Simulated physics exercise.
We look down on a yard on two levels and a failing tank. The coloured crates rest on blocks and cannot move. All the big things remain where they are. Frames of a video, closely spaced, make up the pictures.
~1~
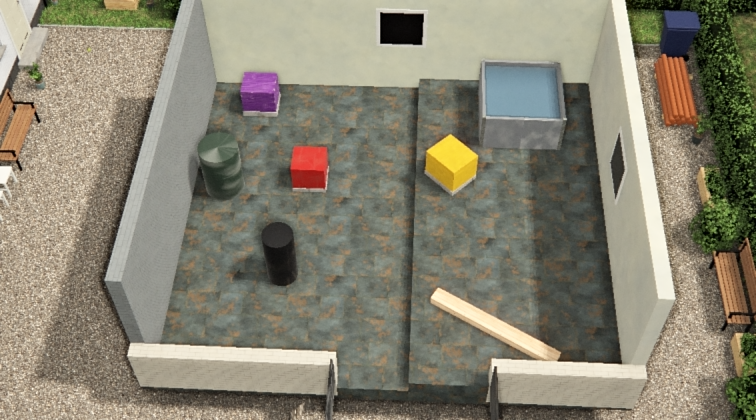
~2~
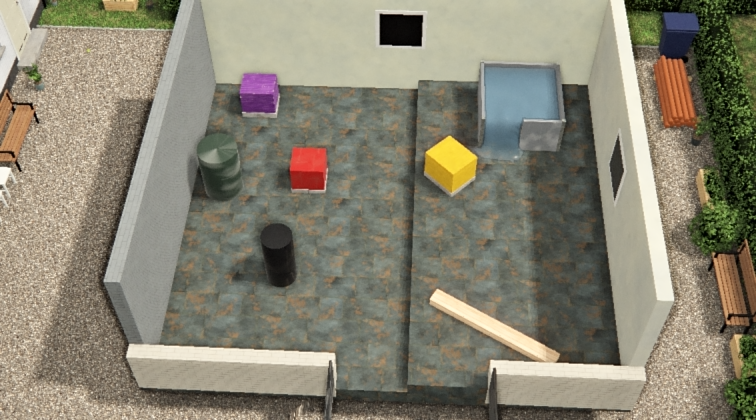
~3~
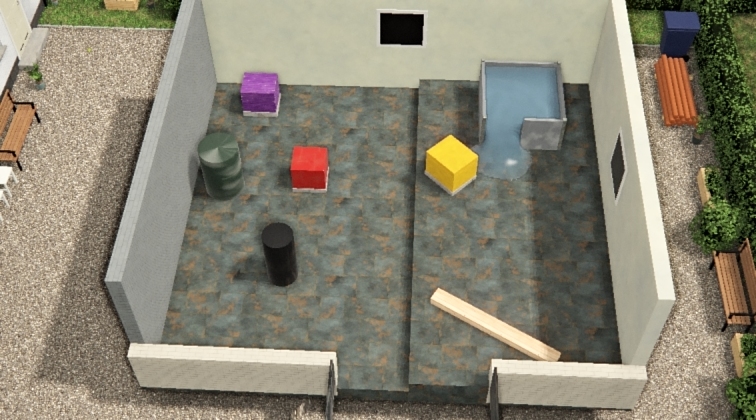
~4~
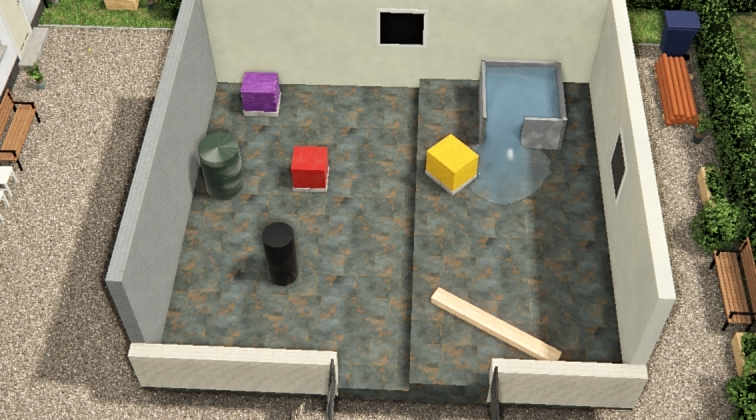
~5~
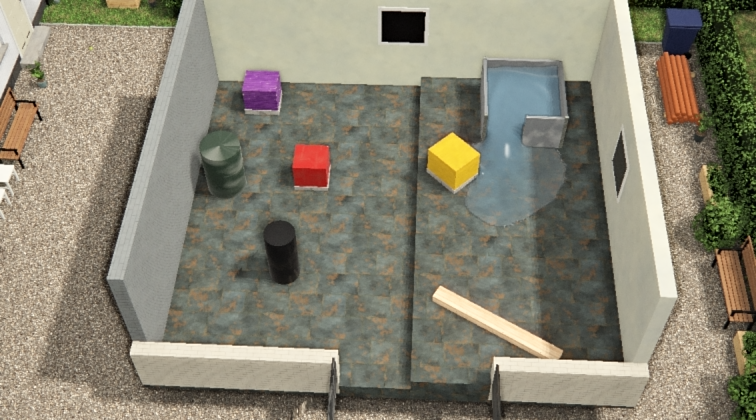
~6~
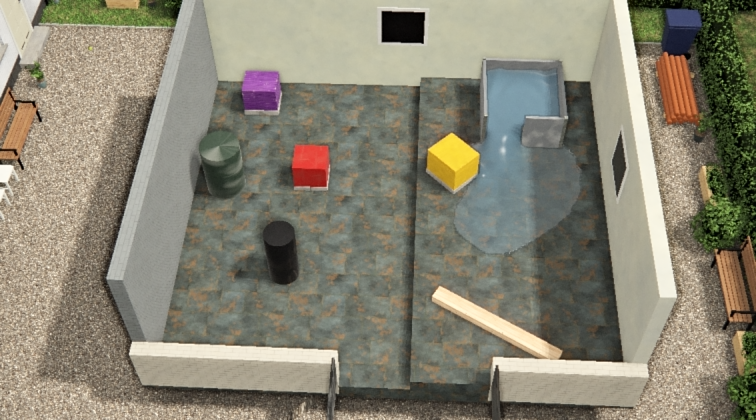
Water pouring from a gap in an open grey tank and spreading across the paved yard floor past a yellow block.
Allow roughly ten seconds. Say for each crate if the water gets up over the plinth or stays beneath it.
In order: The red crate is protected. The purple crate is protected. The yellow crate is exposed.
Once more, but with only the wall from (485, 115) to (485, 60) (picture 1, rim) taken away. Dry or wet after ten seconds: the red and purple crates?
As I see it, the red one gets reached, and the purple one gets reached.
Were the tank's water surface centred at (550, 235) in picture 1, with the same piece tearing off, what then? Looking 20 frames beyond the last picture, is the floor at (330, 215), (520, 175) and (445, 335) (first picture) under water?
The first spot is not reached, the second not reached, and the third inundated.
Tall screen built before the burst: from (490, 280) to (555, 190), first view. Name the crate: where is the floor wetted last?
Looks like the red-painted one.
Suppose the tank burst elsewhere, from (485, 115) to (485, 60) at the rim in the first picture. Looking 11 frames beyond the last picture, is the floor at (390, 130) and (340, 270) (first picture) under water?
Submerged, untouched.
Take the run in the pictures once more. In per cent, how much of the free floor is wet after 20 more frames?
About 35 per cent.
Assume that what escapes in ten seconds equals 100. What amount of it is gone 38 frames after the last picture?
Result, approximate: 75 per cent.
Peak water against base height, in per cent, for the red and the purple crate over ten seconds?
40 and 30 %, roughly.
A moment on, water covers 25 % of the floor; the red crate not reached, the purple crate not reached, the yellow crate water round its plinth.
Next, water covers 35 % of the floor; the red crate not reached, the purple crate not reached, the yellow crate water round its plinth.
Then, water covers 35 % of the floor; the red crate not reached, the purple crate not reached, the yellow crate water round its plinth.
Later, water covers 55 % of the floor; the red crate water round its plinth, the purple crate water round its plinth, the yellow crate water round its plinth.
In the end, water covers 70 % of the floor; the red crate stayed above the water, the purple crate stayed above the water, the yellow crate was topped.
